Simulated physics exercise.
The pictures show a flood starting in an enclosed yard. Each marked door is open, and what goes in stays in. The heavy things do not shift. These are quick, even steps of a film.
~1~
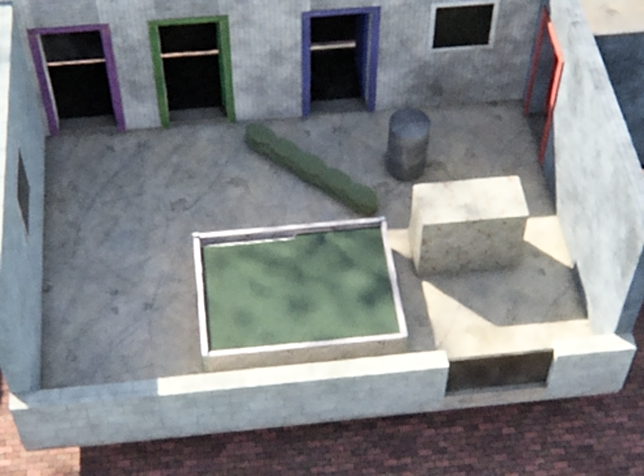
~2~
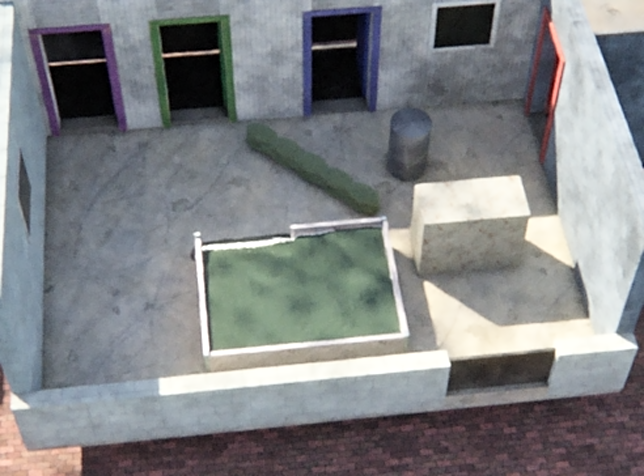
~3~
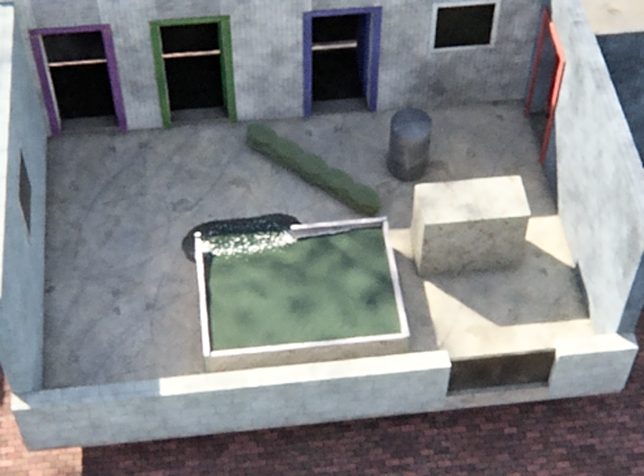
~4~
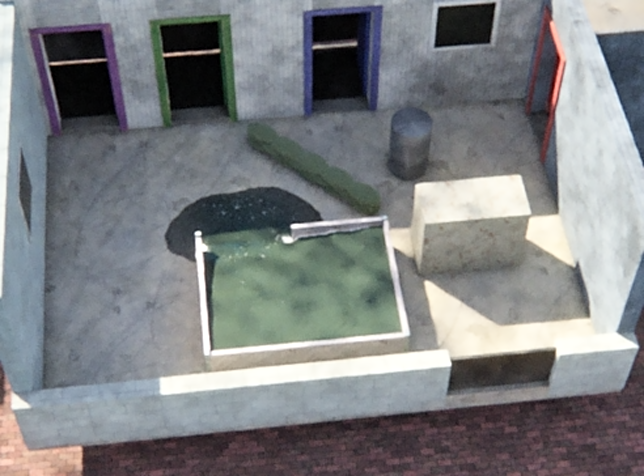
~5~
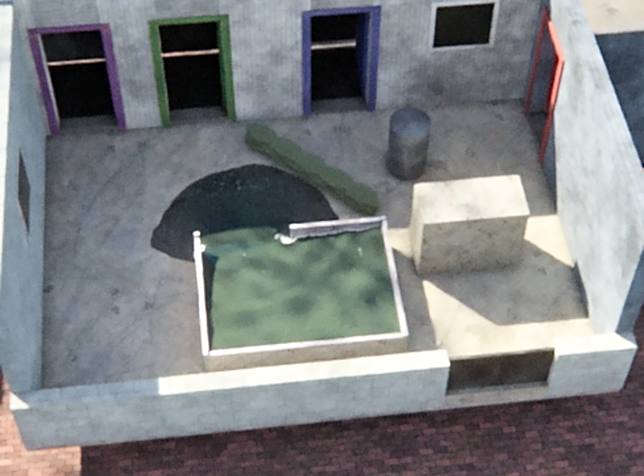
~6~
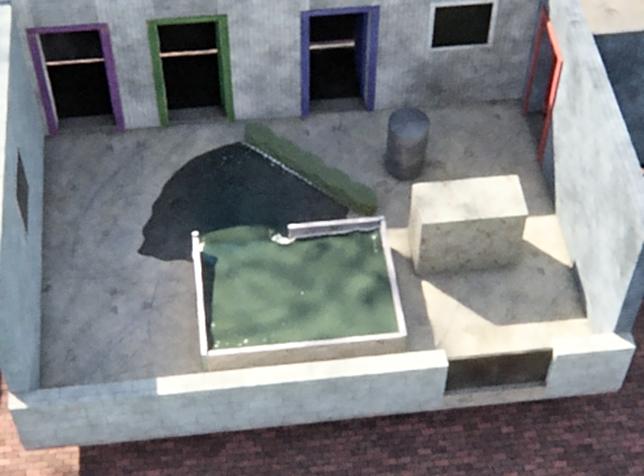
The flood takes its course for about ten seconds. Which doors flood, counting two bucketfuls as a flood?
One by one: The green door floods; the red door holds within the limit; the blue door holds within the limit; the purple door floods.
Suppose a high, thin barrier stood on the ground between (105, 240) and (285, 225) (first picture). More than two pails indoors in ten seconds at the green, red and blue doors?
My reading: The green one keeps below it; the red one takes less; the blue one lets less in.
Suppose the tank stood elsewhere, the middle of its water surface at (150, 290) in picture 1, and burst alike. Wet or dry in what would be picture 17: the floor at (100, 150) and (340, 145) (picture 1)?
In that order: Wet, no water.
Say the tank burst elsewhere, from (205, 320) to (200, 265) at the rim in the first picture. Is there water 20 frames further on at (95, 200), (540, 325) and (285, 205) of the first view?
One after the other: Awash, clear, free of water.
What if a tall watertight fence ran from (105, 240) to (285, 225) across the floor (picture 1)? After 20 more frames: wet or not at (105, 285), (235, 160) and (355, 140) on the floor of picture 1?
As listed: Flooded, flooded, dry.
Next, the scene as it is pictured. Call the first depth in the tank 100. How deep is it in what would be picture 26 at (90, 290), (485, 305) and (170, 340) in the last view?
About 0, 0 and 0 per cent.
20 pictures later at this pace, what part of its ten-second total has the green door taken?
I make it 70 per cent.
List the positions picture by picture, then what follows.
The open tank at (297, 288) is whole and still, in the first picture.
Water pours out on the open tank's far side and has run to a hidden place, in the second picture.
Water pours out on the open tank's far side and has run to (190, 242), in the third picture.
The front is at (289, 197), out from the gap on the open tank's far side, in the fourth picture.
Water pours out on the open tank's far side and has run to (256, 169), in the fifth picture.
The front is at (244, 146), out from the gap on the open tank's far side, in the sixth picture.
A moment on, water covers 20 % of the floor; the green door under two buckets in, the red door not reached, the blue door not reached, the purple door not reached.
Next, water covers 30 % of the floor; the green door far over two buckets in, the red door not reached, the blue door not reached, the purple door wet at the sill, nothing in.
Then, water covers 35 % of the floor; the green door far over two buckets in, the red door not reached, the blue door wet at the sill, nothing in, the purple door over two buckets in.
Later, water covers 75 % of the floor; the green door far over two buckets in, the red door not reached, the blue door wet at the sill, nothing in, the purple door over two buckets in.
In the end, water covers 90 % of the floor; the green door far over two buckets in, the red door wet at the sill, nothing in, the blue door wet at the sill, nothing in, the purple door far over two buckets in.
